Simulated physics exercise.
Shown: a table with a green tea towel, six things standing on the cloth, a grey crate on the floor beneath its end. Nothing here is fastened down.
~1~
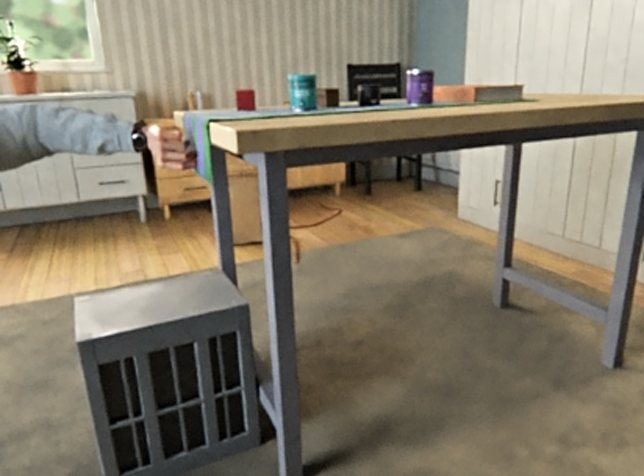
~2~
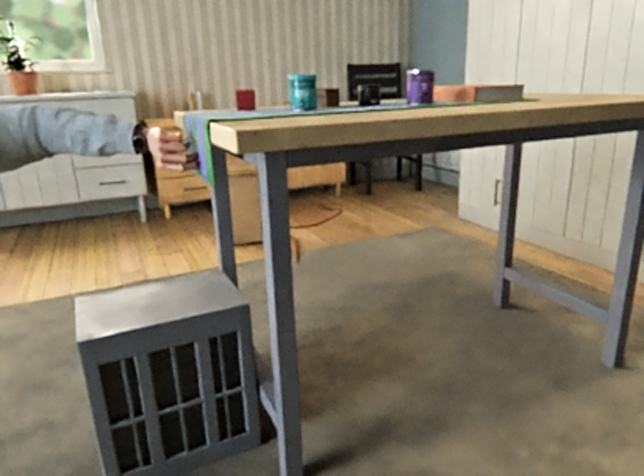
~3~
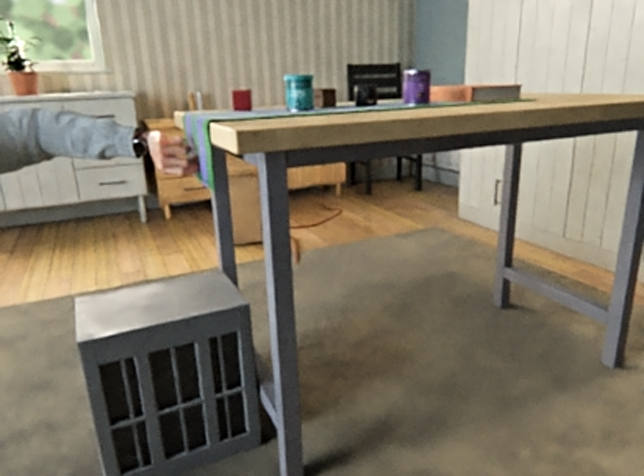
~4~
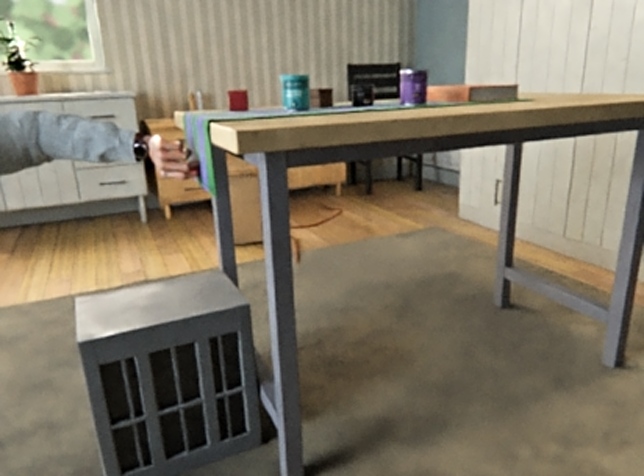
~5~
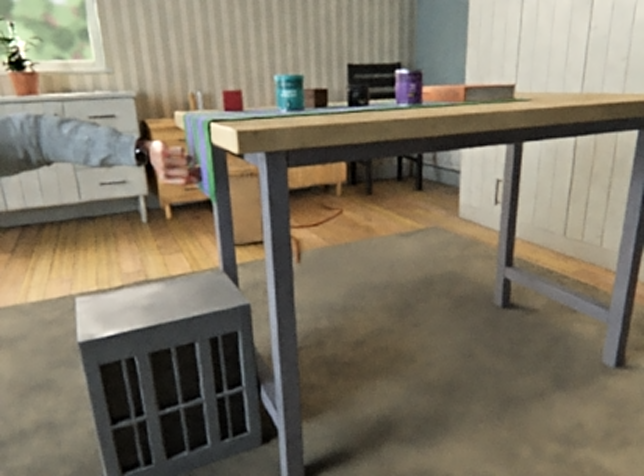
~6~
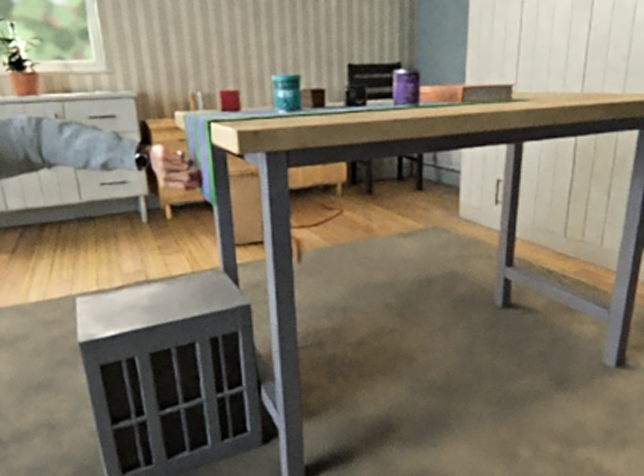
A wooden table with grey legs stands in a bright room, seen from a fixed, slightly low view, with a grey crate on the floor below its left end. On a green-edged cloth sit a red cube, a turquoise can, a brown cube, a black pot and a purple can, with a flat reddish item behind. A blue-sleeved arm at left draws the cloth's hanging end slightly downward, the items sliding left with it, then the hand opens.
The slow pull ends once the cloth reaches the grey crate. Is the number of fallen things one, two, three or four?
Yeah well, the pull sends off two pieces and stops there.
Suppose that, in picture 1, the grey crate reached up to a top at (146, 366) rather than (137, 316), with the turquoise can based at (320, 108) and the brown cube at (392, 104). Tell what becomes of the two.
In the end the turquoise can gets dislodged; meanwhile the brown cube rides it out.
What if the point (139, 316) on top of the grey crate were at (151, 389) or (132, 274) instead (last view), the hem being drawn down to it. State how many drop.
Counts: 4, 1.
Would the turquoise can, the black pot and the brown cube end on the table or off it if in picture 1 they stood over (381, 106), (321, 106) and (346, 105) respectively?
Record - turquoise can retained; black pot retained; brown cube retained.
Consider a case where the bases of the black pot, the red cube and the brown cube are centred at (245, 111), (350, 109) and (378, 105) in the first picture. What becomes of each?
The black pot topples down; the red cube stays put; and the brown cube stays put.
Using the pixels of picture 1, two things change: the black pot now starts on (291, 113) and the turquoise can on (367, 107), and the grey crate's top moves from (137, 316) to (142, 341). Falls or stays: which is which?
Observed: Black pot departs; turquoise can remains seated.
Soon after, hem near (205, 222); all still up.
Then, hem near (207, 264); red cube gone.
Further on, hem on the crate; red cube and turquoise can gone.
At rest, hem on the crate; red cube and turquoise can gone. The answer is two.
